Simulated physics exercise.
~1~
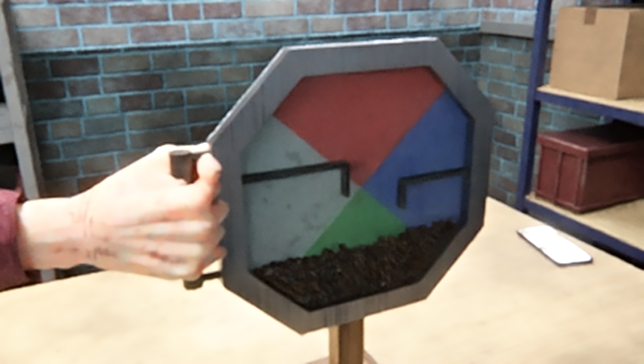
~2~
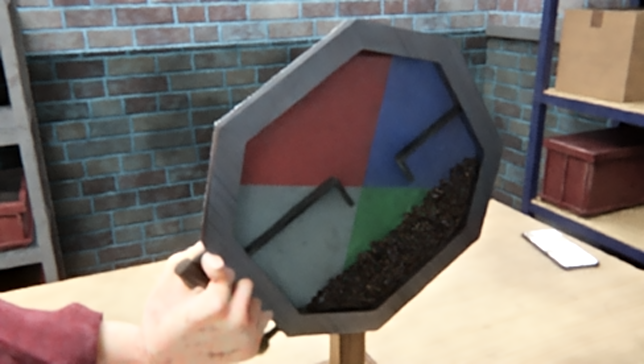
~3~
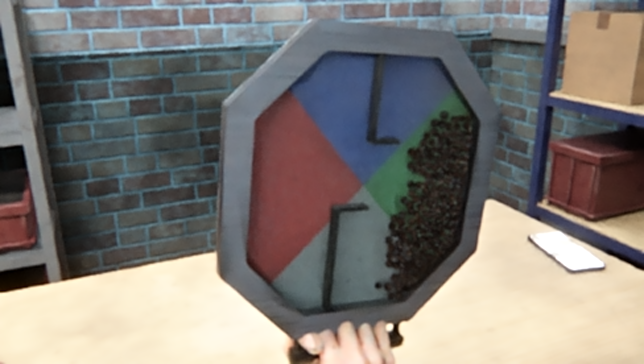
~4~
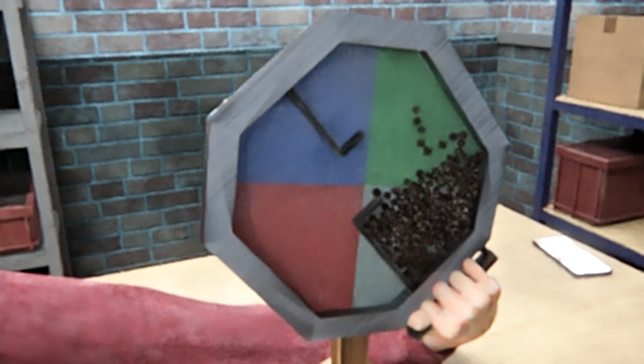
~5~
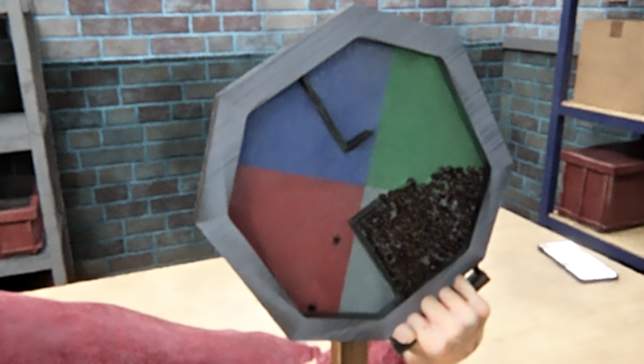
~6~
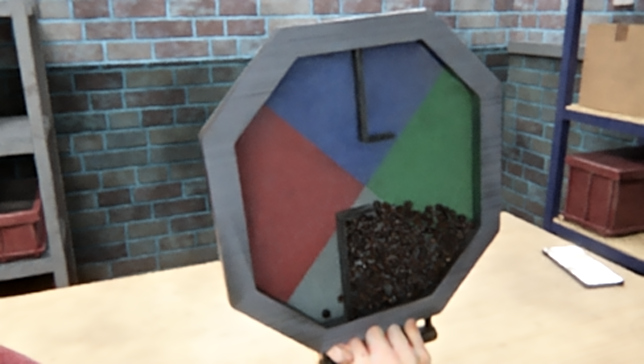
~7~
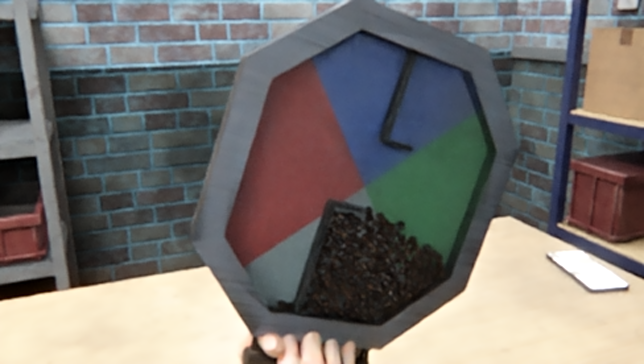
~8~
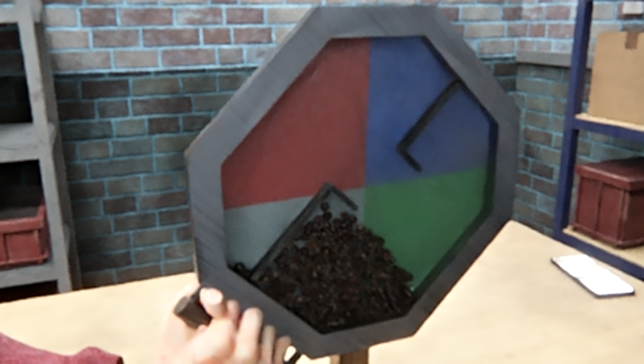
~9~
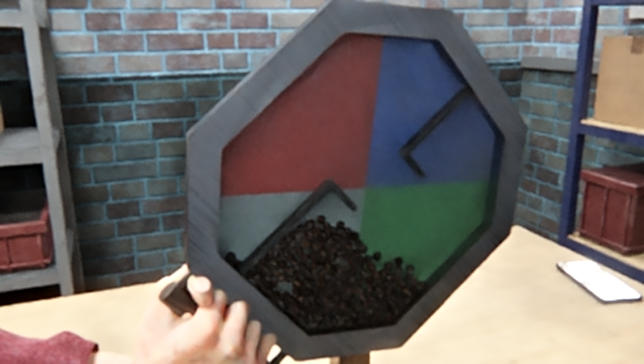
To begin with, a hand grips the handle of an upright eight-sided case with red, blue, green and grey wedges, small dark pellets lying along its bottom. The hand turns the case anticlockwise, and the pellets ride up the right side, some tumbling loose as the turn goes well past a quarter. Many gather against a bent black strip at the lower right. The hand then swings the case back clockwise, and the pellets slide down and leftward. Finally the case rests tilted, still partly anticlockwise, with the pellets heaped at the bottom across grey and green.
